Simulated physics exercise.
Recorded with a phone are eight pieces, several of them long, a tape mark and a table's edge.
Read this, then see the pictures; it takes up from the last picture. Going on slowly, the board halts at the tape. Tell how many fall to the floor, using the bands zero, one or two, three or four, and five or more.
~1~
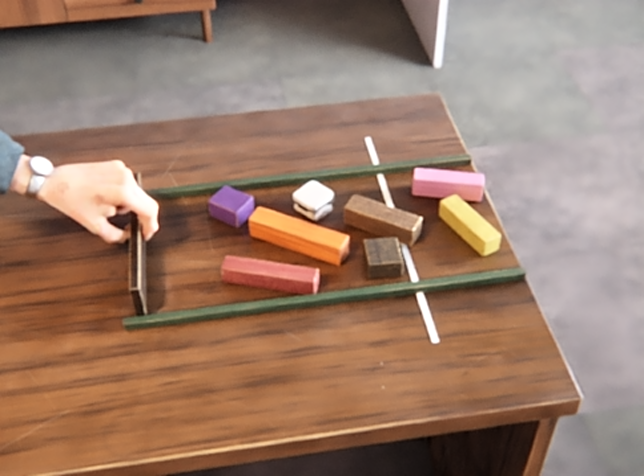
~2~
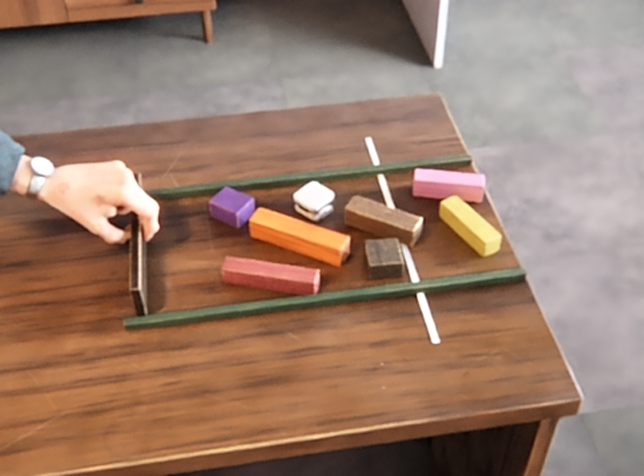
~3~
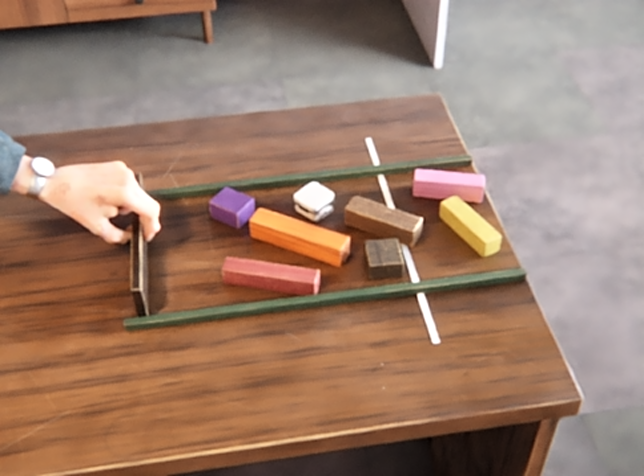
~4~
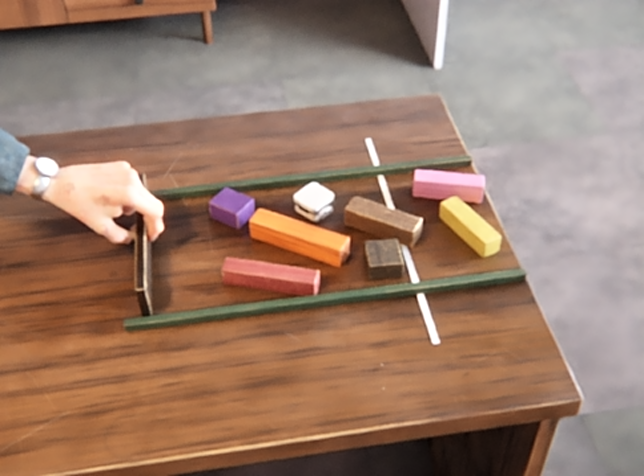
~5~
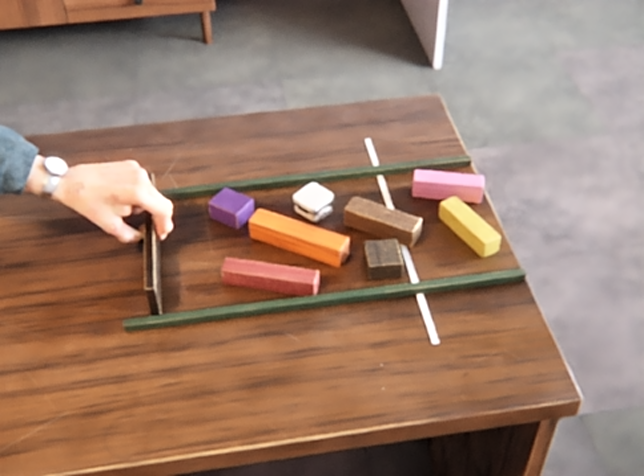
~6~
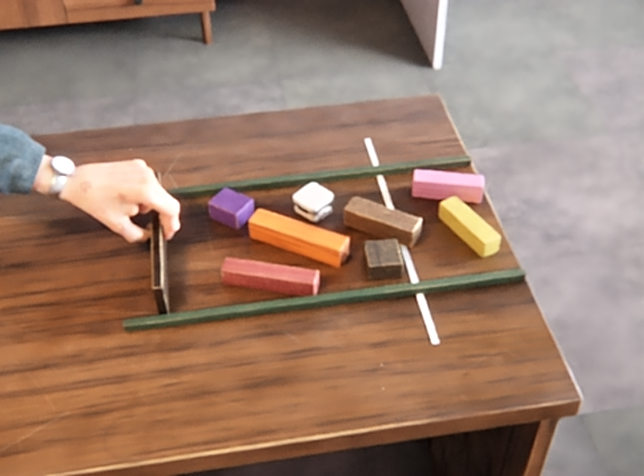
Zero fall to the floor.
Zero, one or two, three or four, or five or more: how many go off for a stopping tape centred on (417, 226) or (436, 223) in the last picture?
Three or four; three to four.
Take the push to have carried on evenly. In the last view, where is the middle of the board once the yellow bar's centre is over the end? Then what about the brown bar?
The middle is at (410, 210) when it's the yellow bar, and at (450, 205) when it's the brown bar.
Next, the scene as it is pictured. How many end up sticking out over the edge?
Things overhanging at the end: 3.
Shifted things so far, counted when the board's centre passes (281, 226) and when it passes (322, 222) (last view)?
Tally: 5; 6.
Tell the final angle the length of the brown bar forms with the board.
Somewhere near 40 degrees, I'd say.
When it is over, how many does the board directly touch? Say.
I count 3 of them.
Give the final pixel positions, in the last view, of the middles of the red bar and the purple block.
Same order as the question: First (456, 256), second (399, 187).
Soon after, none off yet; yellow bar at rest near (469, 226); pink stick at rest near (448, 186); brown bar at rest near (382, 222).
Then, none off yet; yellow bar at rest near (469, 226); pink stick at rest near (448, 186); brown bar at rest near (383, 222).
Further on, none off yet; yellow bar moved a little near (479, 222); pink stick at rest near (448, 186); brown bar moved a little near (418, 215).
At rest, the number that fall off is zero.
